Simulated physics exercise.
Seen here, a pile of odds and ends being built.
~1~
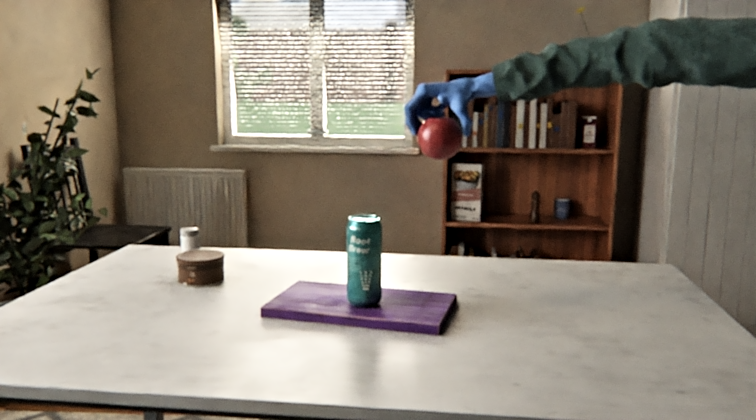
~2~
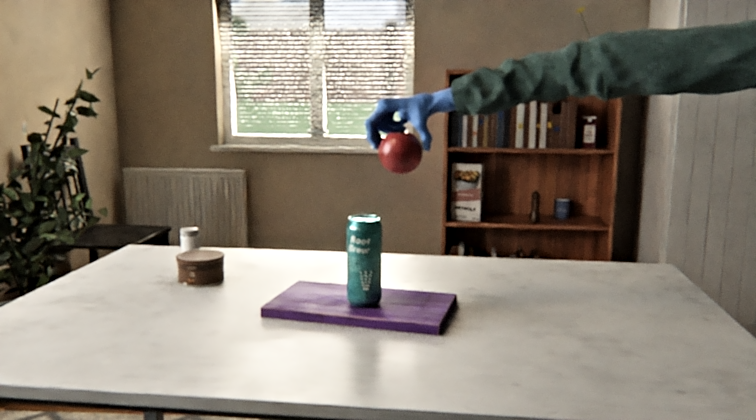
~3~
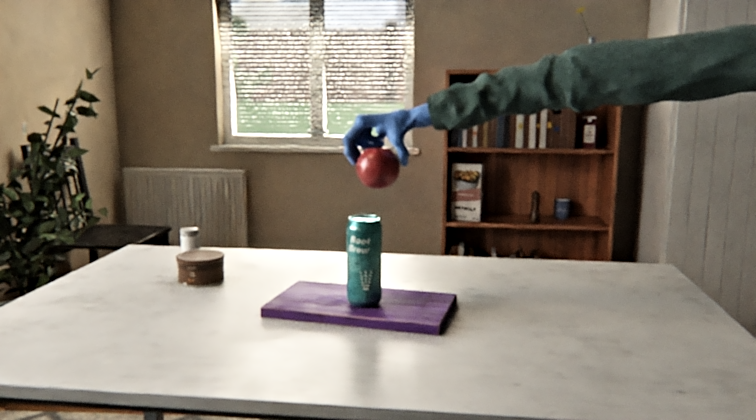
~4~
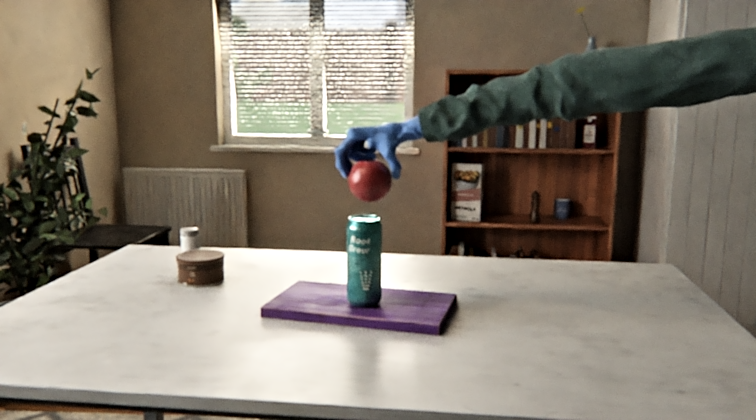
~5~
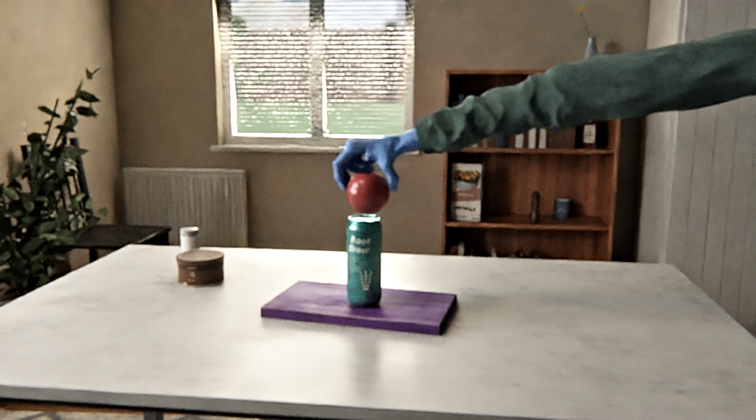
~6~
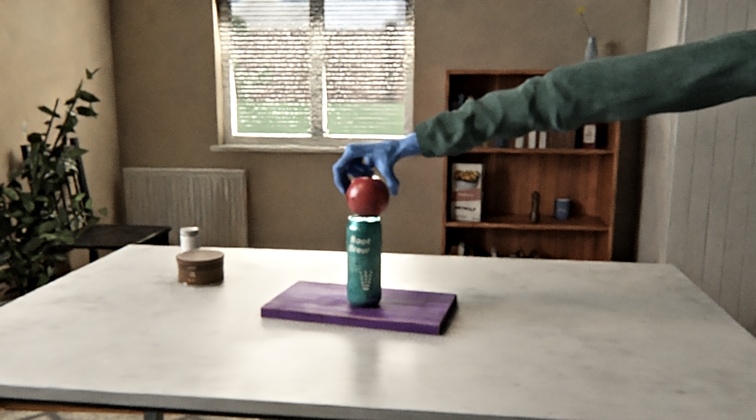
At the start, a blue-gloved hand holds a red apple above and to the right of a teal can standing on a purple board on a table. The hand moves left and downward, bringing the apple over the can. It then lowers the apple onto the can's top, fingers still around it.
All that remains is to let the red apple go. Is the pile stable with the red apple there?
As it turns out, it stays up.
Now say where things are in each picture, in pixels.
Coming down; red apple (440, 138), in the first frame.
Coming down; red apple (400, 152); purple board (362, 305), in the second frame.
Coming down; red apple (378, 168), in the third frame.
Coming down; red apple (370, 181); purple board (362, 305), in the fourth frame.
Coming down; red apple (368, 193), in the fifth frame.
In place under the hand; red apple (368, 197); purple board (362, 305), in the sixth frame.
Then, 1.00 s after the last picture, nothing has stirred.
Then, 2.00 s after the last picture, red apple resting near (368, 197).
At rest, all 5 in place. Seen from the same camera at the end, red apple near (368, 197). The pile holds.
